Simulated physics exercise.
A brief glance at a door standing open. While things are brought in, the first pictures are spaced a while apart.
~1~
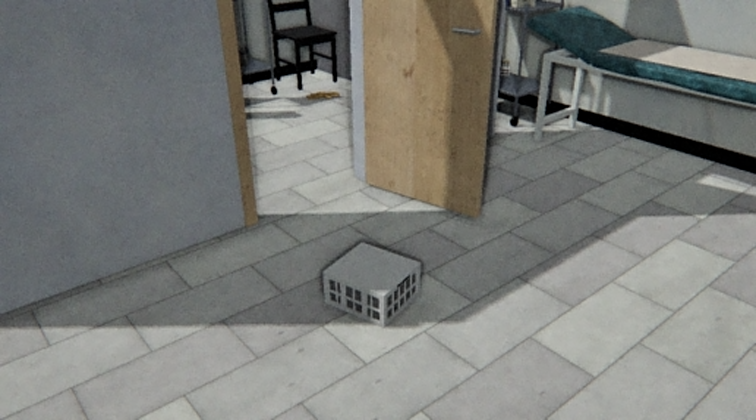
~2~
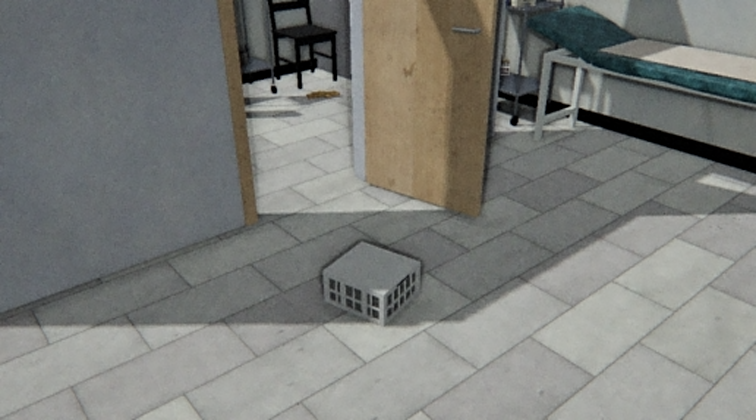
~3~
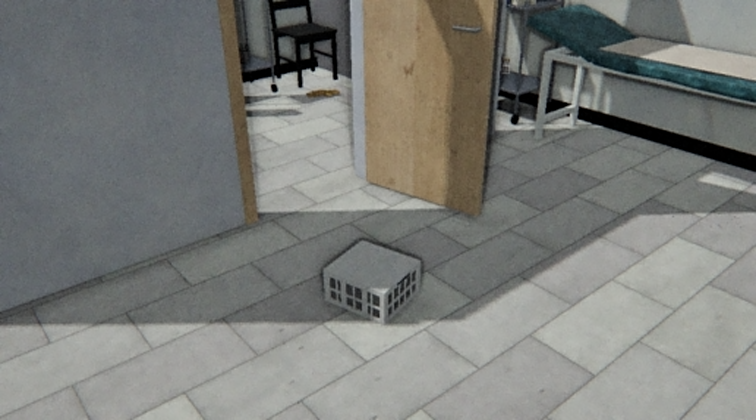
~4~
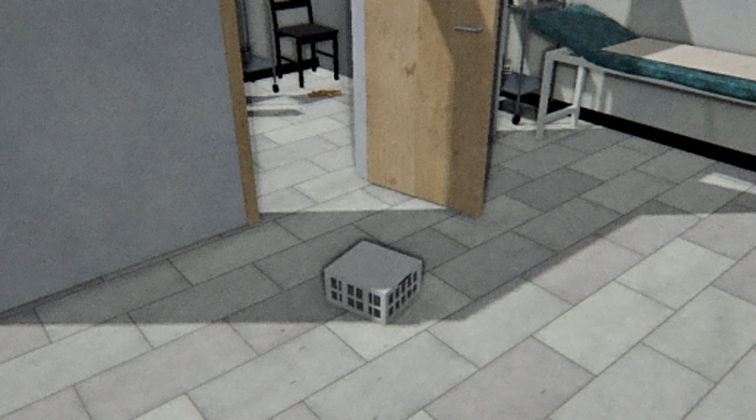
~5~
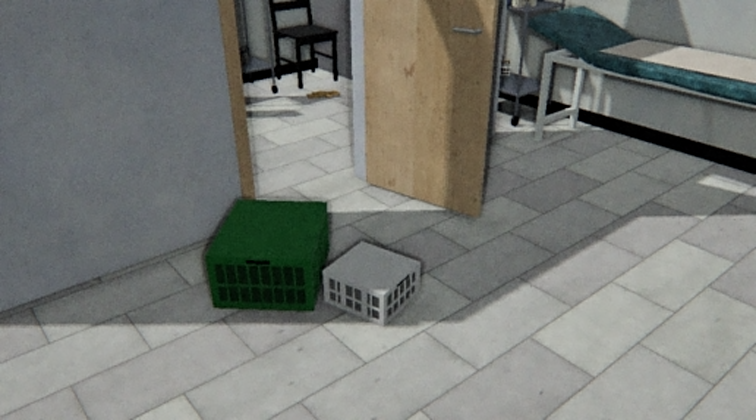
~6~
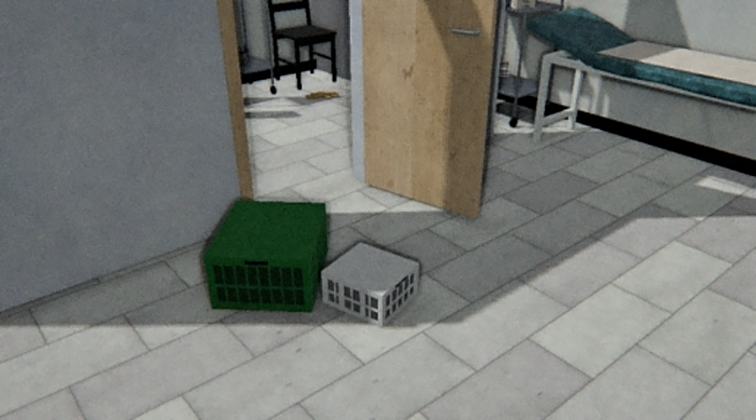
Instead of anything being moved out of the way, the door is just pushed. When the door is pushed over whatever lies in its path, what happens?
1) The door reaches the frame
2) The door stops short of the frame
Answer: 1.
Then, 0.90 s past the last view, open by 72°.
Then, 1.70 s past the last view, open by 31°.
Finally, open by 0°; both still in place. Final places as the last picture's camera would see them, green chest near (272, 253).
